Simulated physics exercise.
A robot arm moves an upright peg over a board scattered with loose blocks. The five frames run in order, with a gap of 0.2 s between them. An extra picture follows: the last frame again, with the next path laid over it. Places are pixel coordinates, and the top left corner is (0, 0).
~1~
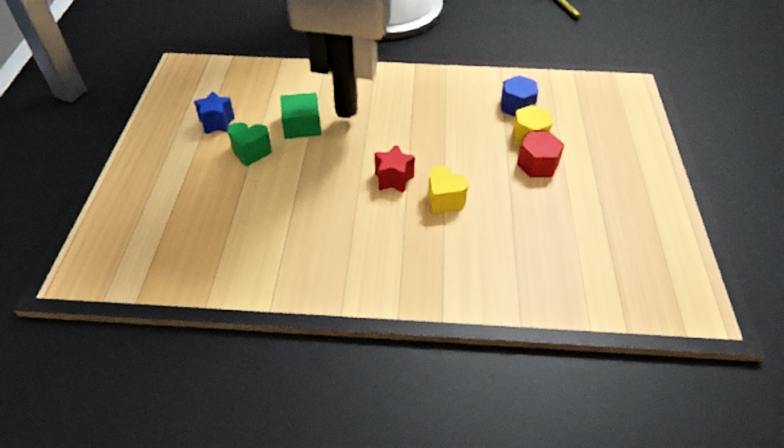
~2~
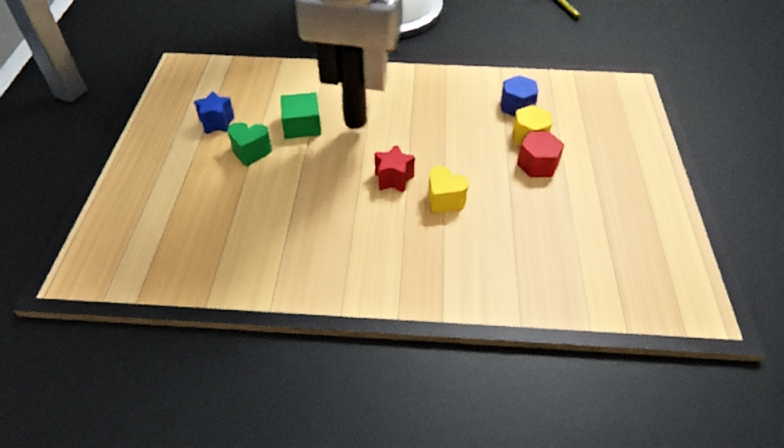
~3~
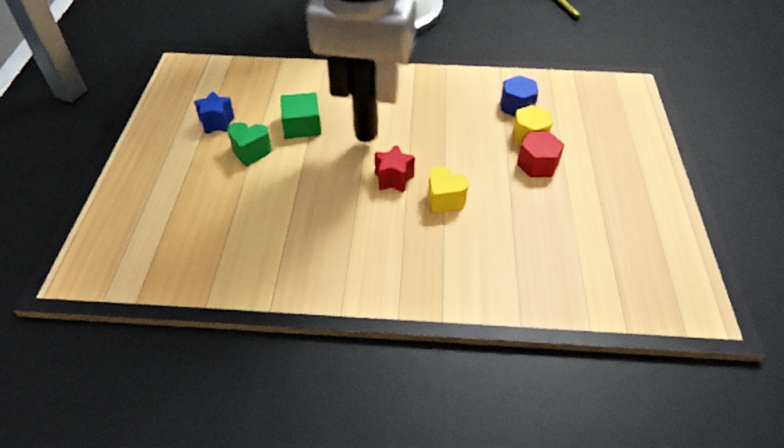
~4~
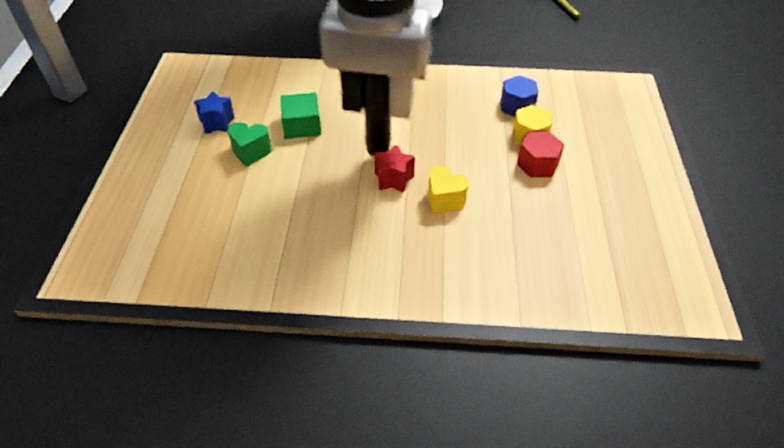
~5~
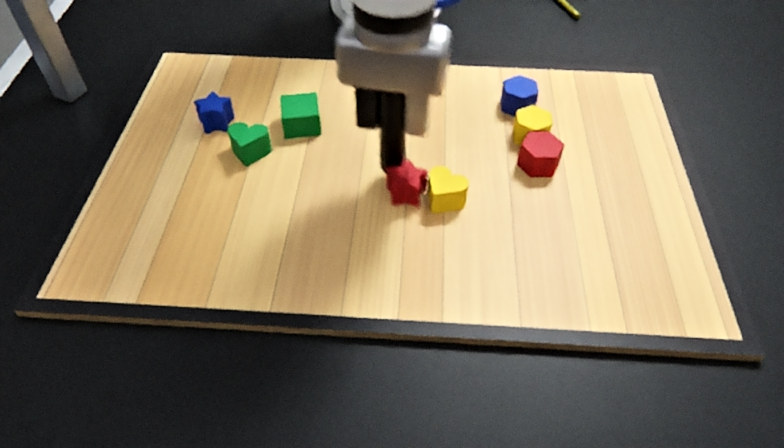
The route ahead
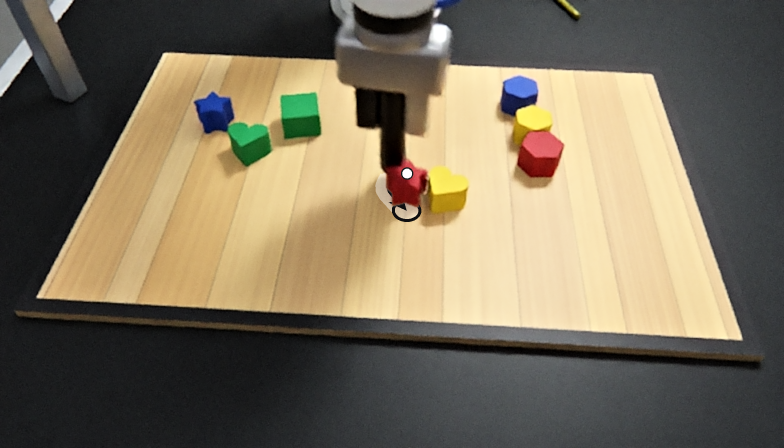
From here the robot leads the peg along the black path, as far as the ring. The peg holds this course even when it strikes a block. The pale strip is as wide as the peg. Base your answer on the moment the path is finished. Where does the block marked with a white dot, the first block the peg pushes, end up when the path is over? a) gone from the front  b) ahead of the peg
The one that fits is b, ahead of the peg.
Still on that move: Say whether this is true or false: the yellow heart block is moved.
This is true.
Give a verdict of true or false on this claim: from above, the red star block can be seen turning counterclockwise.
Verdict: True.
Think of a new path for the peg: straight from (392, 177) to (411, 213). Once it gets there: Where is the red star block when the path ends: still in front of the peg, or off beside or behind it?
The peg pushes it to the end.
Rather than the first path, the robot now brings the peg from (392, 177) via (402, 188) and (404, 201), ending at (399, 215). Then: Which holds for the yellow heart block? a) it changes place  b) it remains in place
Answer: A.
The line goes from (392, 177) through (388, 189) and (396, 200) to (407, 210); the dot is on the red star block.
What follows on the original path. Halfway along, peg (392, 185); red star block (416, 187), turned 25° anticlockwise.
At the end, peg (407, 200); red star block (437, 199), turned 45° anticlockwise; yellow heart block (464, 184).
